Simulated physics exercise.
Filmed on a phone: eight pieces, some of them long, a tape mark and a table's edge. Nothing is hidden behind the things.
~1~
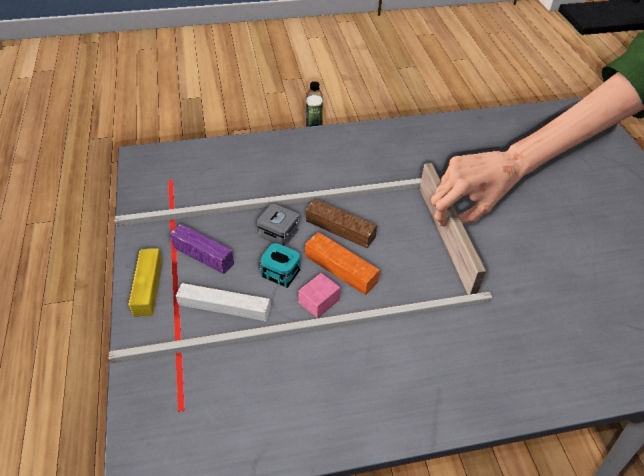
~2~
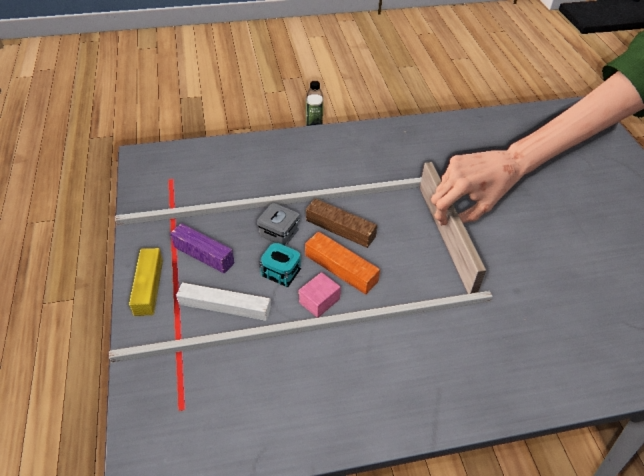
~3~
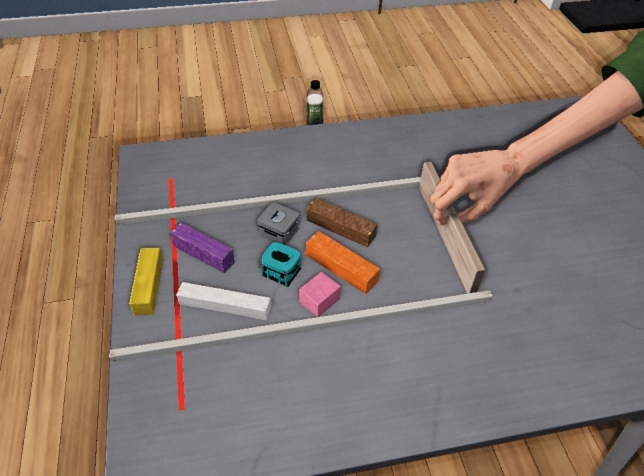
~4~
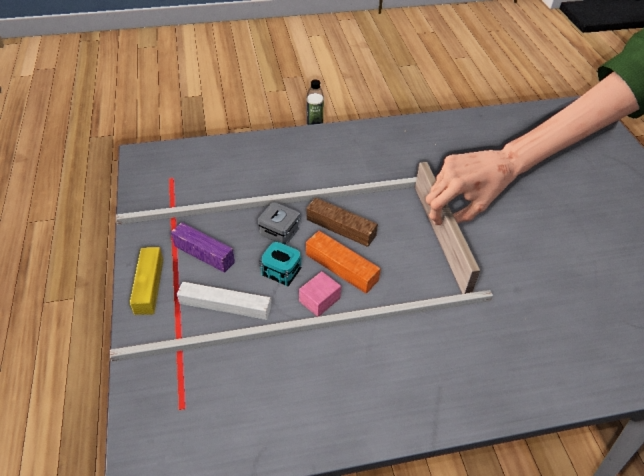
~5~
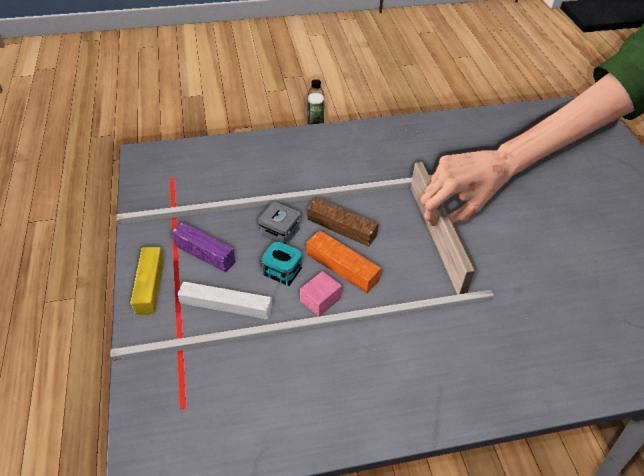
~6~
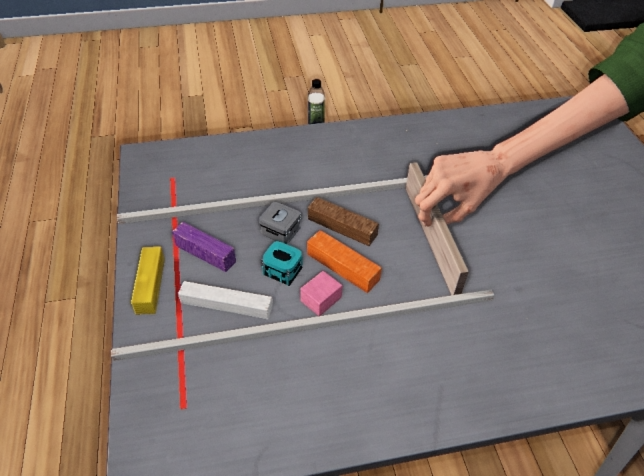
On a grey table above a light wood floor, seen from above at an angle, two pale strips run lengthwise and a red line crosses them at the left. Between the strips lie a yellow block at far left, purple and white bars, grey and turquoise cases, a pink block, and brown and orange bars. A hand from the right holds a wooden board still, then slides it slightly left, touching nothing else, while the view barely shifts.
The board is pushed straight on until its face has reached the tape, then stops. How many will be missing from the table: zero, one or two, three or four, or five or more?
As it turns out, the number that fall off is one or two.
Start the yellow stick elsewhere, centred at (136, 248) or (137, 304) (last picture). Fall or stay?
The yellow stick drops off; comes down.
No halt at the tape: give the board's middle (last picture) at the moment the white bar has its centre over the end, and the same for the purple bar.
At (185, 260) for the white bar; at (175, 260) for the purple bar.
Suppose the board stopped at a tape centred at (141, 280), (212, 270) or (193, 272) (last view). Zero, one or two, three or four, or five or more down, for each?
Taking them in turn, 5 or more; none at all; just one or two.
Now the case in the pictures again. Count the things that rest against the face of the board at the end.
In contact: 2.
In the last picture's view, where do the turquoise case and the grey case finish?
About (128, 298), and the other about (139, 232).
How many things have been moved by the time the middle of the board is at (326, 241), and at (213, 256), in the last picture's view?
First 5, then 8.
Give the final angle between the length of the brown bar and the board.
Near 0 degrees.
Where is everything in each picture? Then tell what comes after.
The first frame shows yellow stick (147, 282); purple bar (202, 249); white bar (224, 302); board (449, 226); tape (175, 277).
The second frame shows purple bar (203, 248); board (450, 225).
The third frame shows white bar (224, 301); orange bar (342, 262).
The fourth frame shows yellow stick (148, 280); turquoise case (281, 264).
The fifth frame shows purple bar (204, 247); brown bar (342, 221).
The sixth frame shows yellow stick (149, 280); purple bar (204, 247); white bar (226, 300); board (434, 226); tape (177, 274).
Soon after, none off yet; yellow stick at rest near (149, 280); purple bar at rest near (204, 247); white bar at rest near (226, 300).
Then, none off yet; yellow stick moved a little near (135, 276); purple bar moved a little near (192, 249); white bar moved a little near (178, 304).
At rest, the number that fall off is one or two; fallen, white bar and yellow stick.
